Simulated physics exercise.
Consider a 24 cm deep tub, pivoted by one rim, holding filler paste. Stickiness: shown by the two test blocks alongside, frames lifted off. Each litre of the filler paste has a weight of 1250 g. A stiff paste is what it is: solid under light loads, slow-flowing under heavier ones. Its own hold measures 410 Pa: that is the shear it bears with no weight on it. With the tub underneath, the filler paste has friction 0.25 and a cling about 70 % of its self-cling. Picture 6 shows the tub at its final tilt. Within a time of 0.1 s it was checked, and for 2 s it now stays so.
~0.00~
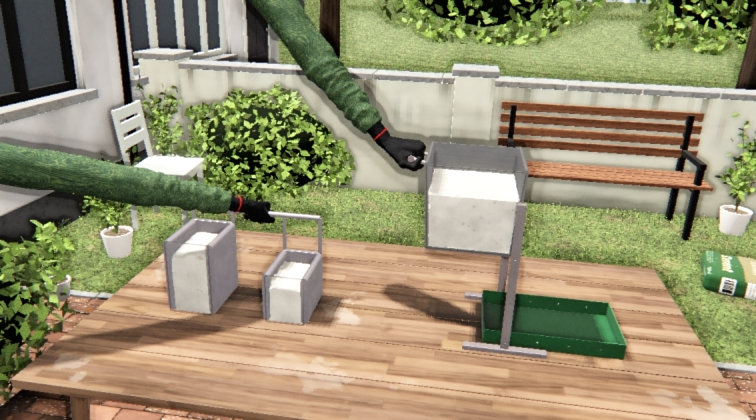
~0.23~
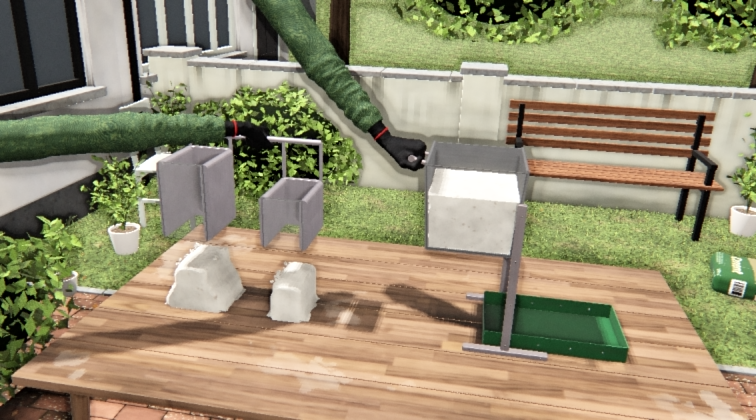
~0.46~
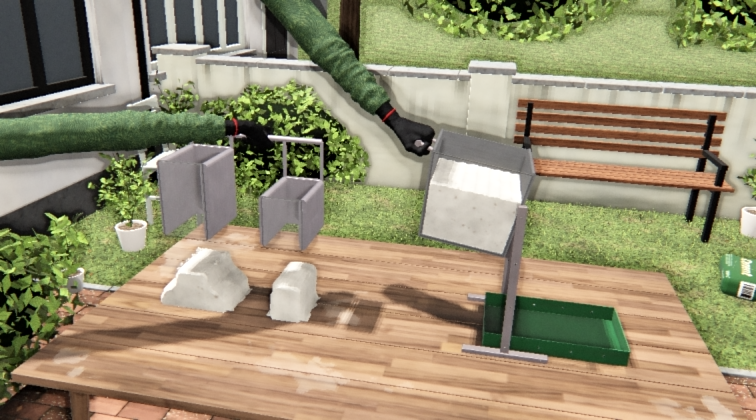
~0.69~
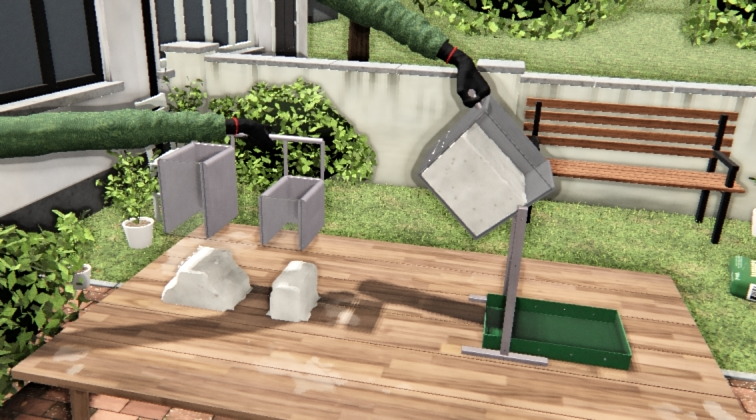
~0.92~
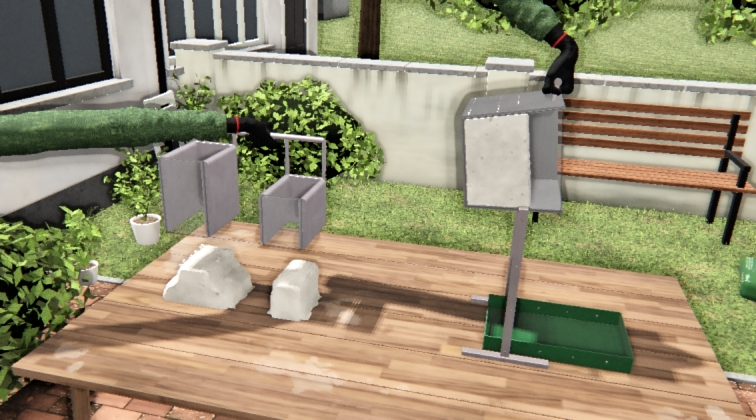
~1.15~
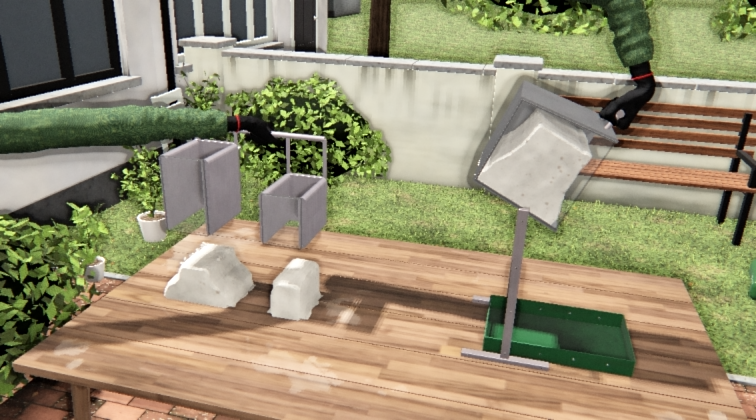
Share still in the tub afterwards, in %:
Around 0 %.
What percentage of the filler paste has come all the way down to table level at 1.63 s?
At that moment, near 75 % is down.
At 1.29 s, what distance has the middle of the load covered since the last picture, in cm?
Something like 13 cm, give or take.
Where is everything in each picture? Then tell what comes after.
In the first frame, handle-side rim at (428, 164), tilt 0 degrees; highest point of the filler paste at (506, 199); test blocks 20 cm, 13 cm high (left to right).
In the second frame, handle-side rim at (428, 165), tilt 0 degrees; highest point of the filler paste at (507, 200); test blocks 15 cm, 12 cm high (left to right).
In the third frame, handle-side rim at (435, 152), tilt 9 degrees; highest point of the filler paste at (436, 183); test blocks 13 cm, 12 cm high (left to right).
In the fourth frame, handle-side rim at (487, 112), tilt 45 degrees; highest point of the filler paste at (465, 139); test blocks 13 cm, 12 cm high (left to right).
In the fifth frame, handle-side rim at (564, 110), tilt 83 degrees; highest point of the filler paste at (521, 116); test blocks 13 cm, 12 cm high (left to right).
In the sixth frame, handle-side rim at (615, 143), tilt 113 degrees; highest point of the filler paste at (543, 126); test blocks 13 cm, 12 cm high (left to right).
By 1.29 s, the tub is at 113 degrees and holds 49 %.
By 1.46 s, the tub is at 113 degrees and holds 11 %.
By 1.63 s, the tub is at 113 degrees and holds 0 %.
By 1.80 s, the tub is at 113 degrees and holds 0 %.
By 3.15 s, at the end, the tub is at 113 degrees and holds 0 %.
